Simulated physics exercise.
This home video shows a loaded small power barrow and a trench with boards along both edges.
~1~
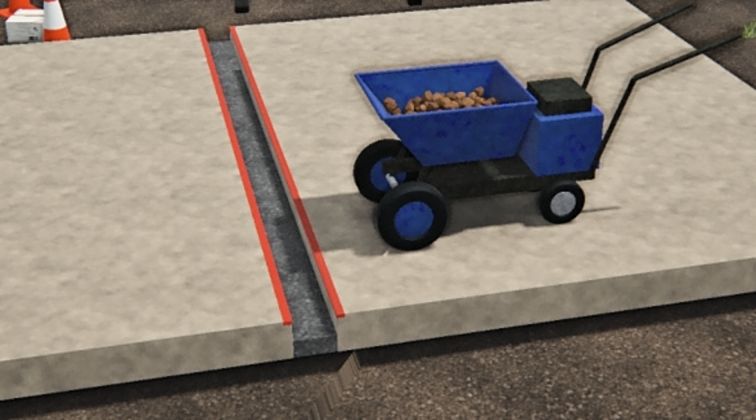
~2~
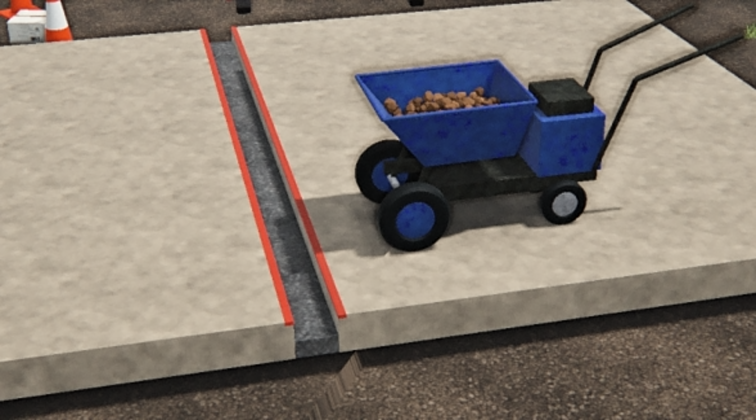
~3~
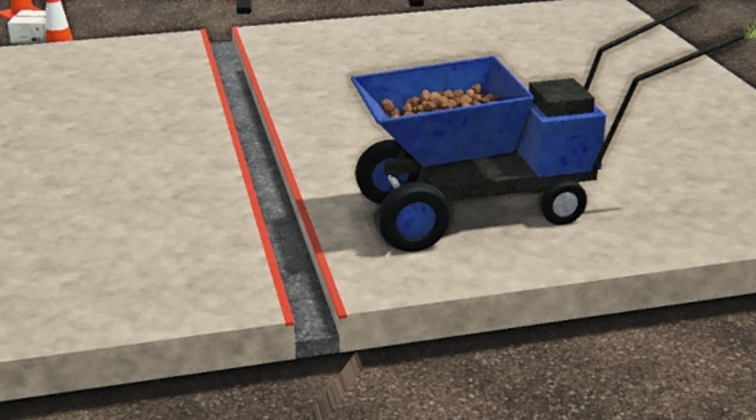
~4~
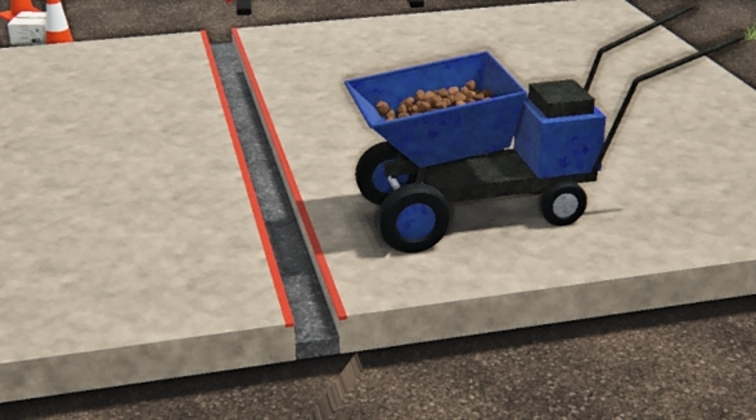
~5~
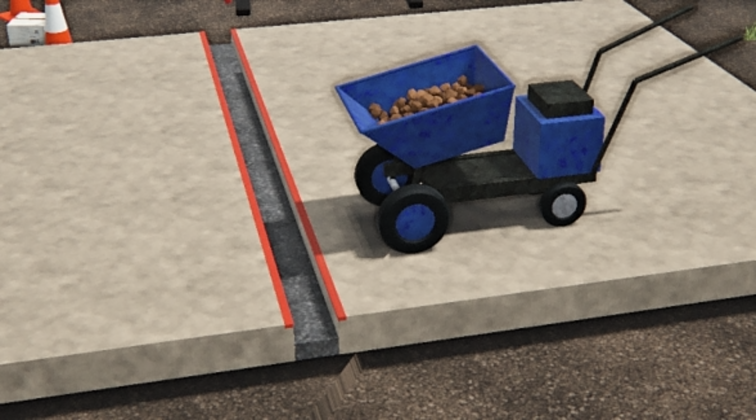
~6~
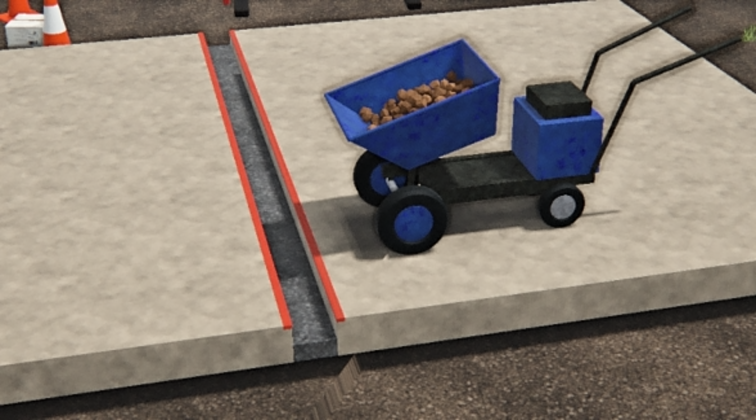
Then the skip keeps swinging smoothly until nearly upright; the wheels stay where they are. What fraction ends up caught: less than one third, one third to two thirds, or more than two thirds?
My guess is the trench keeps one to two thirds of it.
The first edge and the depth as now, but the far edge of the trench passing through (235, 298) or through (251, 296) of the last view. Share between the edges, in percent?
The first try comes out at 100 percent and the second at 80 percent.
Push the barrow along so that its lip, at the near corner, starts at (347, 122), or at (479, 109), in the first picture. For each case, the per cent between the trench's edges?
First try: Some 0 %; second try: 30 %.
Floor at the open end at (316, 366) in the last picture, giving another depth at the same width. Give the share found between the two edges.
Close to 50 per cent, I reckon.
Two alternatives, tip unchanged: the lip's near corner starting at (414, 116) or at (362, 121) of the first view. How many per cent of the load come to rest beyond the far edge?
That comes to some 10 in a hundred for the first try and some 90 in a hundred for the second.
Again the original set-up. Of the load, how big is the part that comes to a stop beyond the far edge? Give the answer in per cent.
Near 55 in every hundred.
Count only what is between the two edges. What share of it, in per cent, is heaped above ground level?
Around 10 in a hundred.
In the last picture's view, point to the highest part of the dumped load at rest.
Around (244, 221).
Just after the last frame, skip tipped steeply; every one in the skip.
A moment on, skip tipped right over; roughly two thirds in the skip; about a tenth in or heaped over the trench; roughly a quarter beyond it; just a few falling.
Further on, skip tipped right over; just a few in the skip; roughly half in or heaped over the trench; roughly half beyond it.
When it is over, skip tipped right over; roughly half in or heaped over the trench; roughly half beyond it.
